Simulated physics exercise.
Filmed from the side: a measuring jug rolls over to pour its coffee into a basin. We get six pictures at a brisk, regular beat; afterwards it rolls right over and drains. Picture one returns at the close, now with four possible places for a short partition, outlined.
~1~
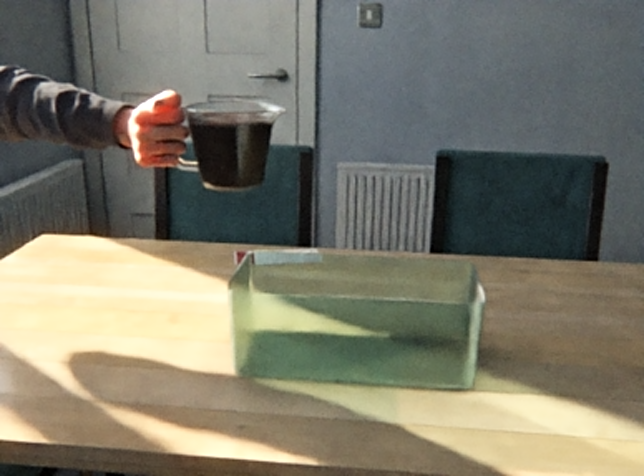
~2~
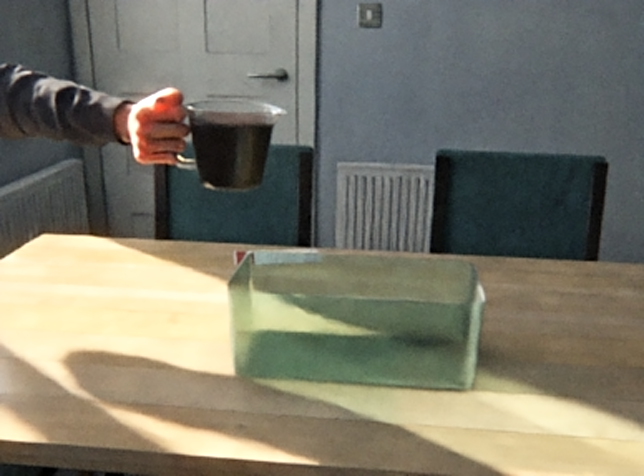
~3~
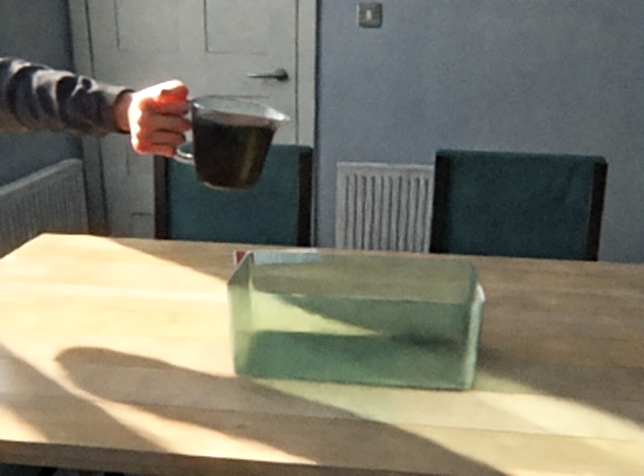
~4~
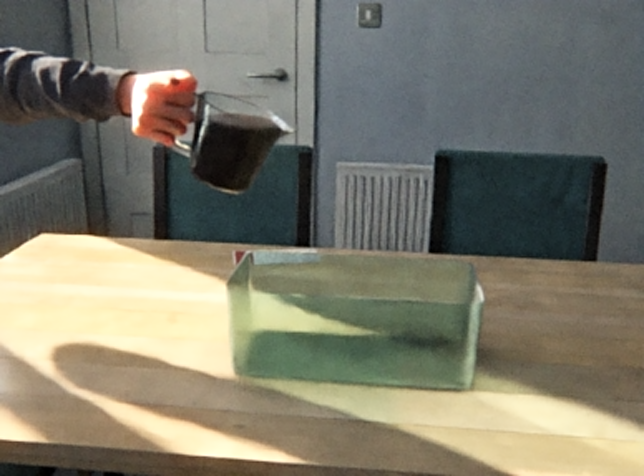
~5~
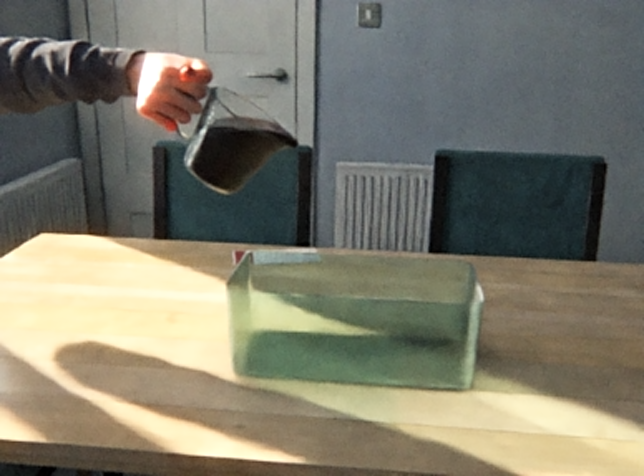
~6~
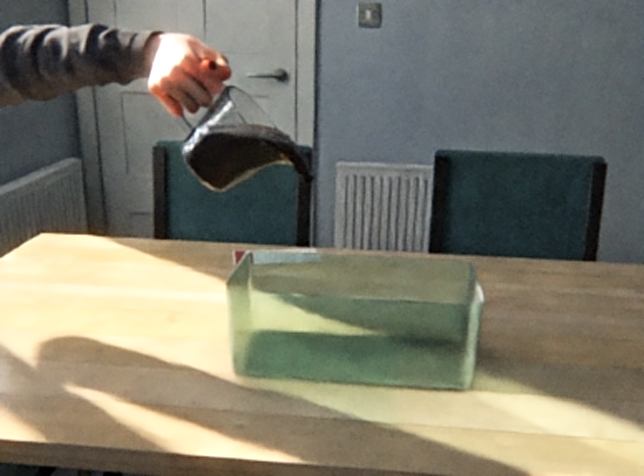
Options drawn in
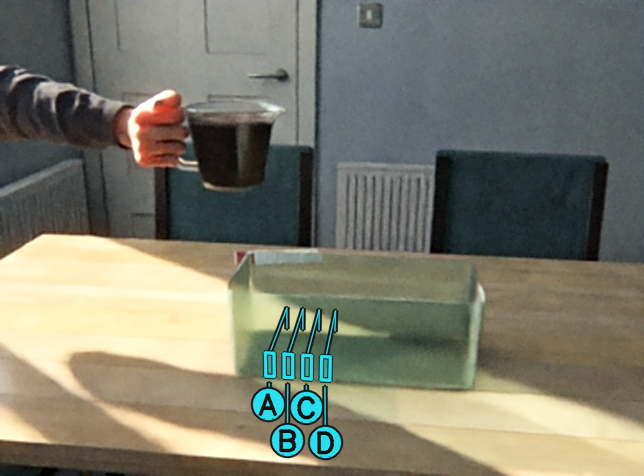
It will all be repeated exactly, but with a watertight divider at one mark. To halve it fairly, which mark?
Place D does it best.
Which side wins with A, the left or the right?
The right one.
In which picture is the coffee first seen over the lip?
In picture 5.
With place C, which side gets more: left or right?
More ends on the right.
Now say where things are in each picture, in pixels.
In the first frame, upright, lip at (284, 111); basin from (233, 372) to (474, 388); nothing has left yet.
In the second frame, tipped about 2°, lip at (285, 113); nothing has left yet.
In the third frame, tipped about 9°, lip at (288, 120); nothing has left yet.
In the fourth frame, tipped about 20°, lip at (292, 131); nothing has left yet.
In the fifth frame, tipped about 34°, lip at (294, 146); coffee is over the lip, down to (294, 146).
In the sixth frame, tipped about 49°, lip at (291, 164); coffee is over the lip, down to (309, 181).
In cyan, A at (269, 382); B at (287, 384); C at (306, 385); D at (324, 386).
With A, about 7 % ends left of the wall and 91 % right of it.
With B, about 12 % ends left of the wall and 86 % right of it.
With C, about 28 % ends left of the wall and 70 % right of it.
With D, about 52 % ends left of the wall and 45 % right of it; 3 % is lost outside.
